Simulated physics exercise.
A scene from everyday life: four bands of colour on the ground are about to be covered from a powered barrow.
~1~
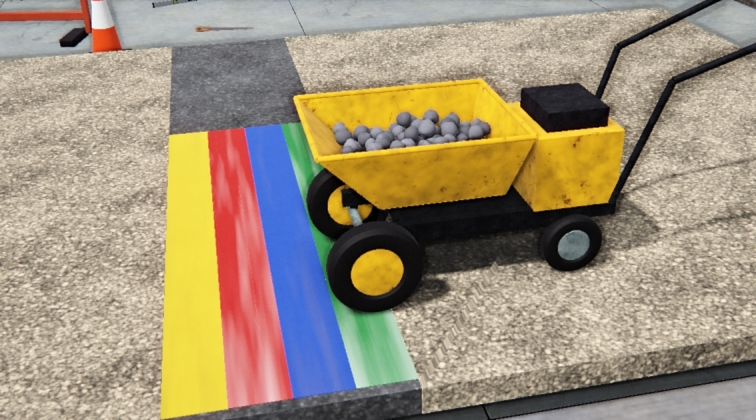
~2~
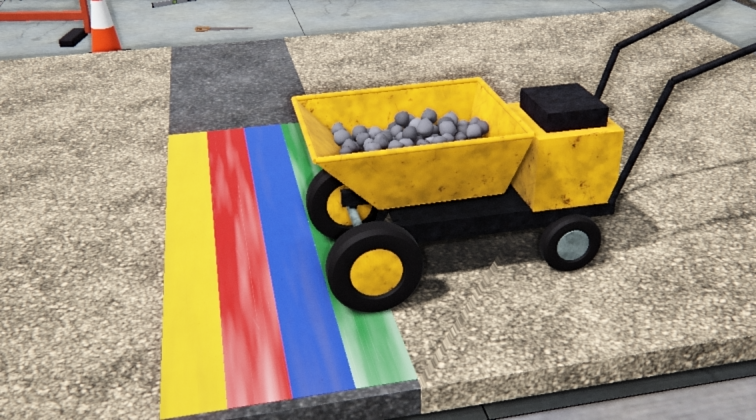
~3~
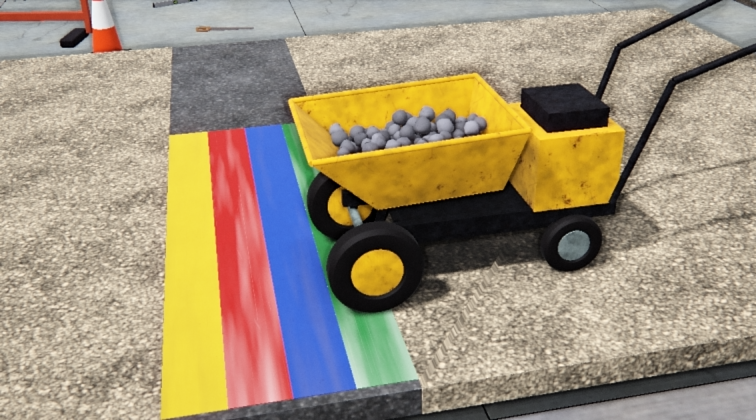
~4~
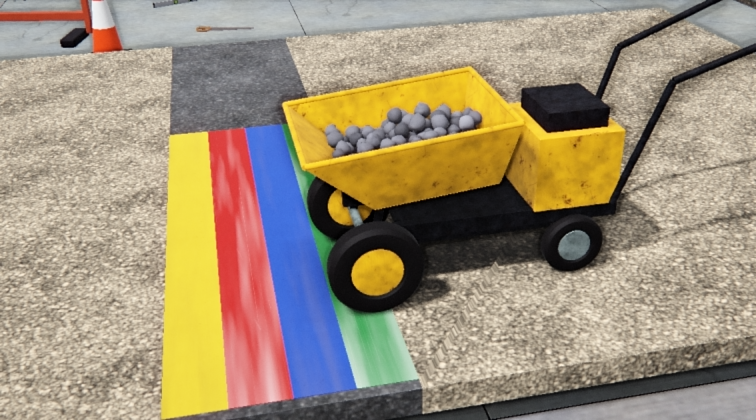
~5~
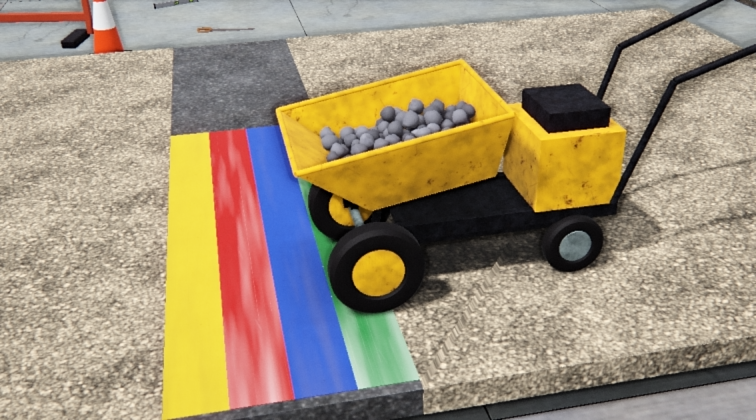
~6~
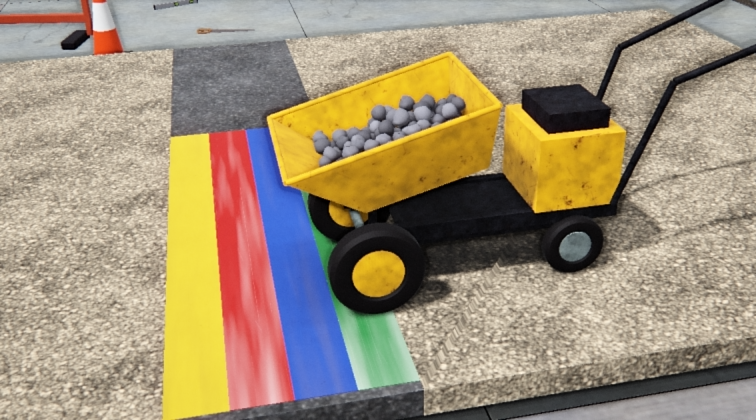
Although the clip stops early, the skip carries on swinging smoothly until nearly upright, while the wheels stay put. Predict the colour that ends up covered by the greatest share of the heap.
I would say yellow.
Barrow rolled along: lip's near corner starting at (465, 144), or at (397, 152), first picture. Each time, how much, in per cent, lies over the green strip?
About 30 percent the first time, about 0 percent the second.
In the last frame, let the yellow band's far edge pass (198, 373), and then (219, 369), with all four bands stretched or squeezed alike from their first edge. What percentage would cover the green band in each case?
Near 0 in a hundred and near 0 in a hundred.
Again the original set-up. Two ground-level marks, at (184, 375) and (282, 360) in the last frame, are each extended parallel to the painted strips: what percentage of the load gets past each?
The first comes to 40 per cent, the second to 80 per cent.
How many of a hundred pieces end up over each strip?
The green strip takes 0 per cent, the blue strip 0, the red strip 10 and the yellow strip 45.
Soon after the last picture, skip tipped steeply; all in the skip.
A little later, skip tipped right over; about half in the skip; a small part over the red strip; about a third over the yellow strip; a stray few off the paint.
Later still, skip tipped right over; about a quarter in the skip; a small part over the red strip; about half over the yellow strip; about a quarter off the paint.
At rest, skip tipped right over; about a quarter in the skip; none over the green strip; none over the blue strip; a small part over the red strip; about half over the yellow strip; about a quarter off the paint.
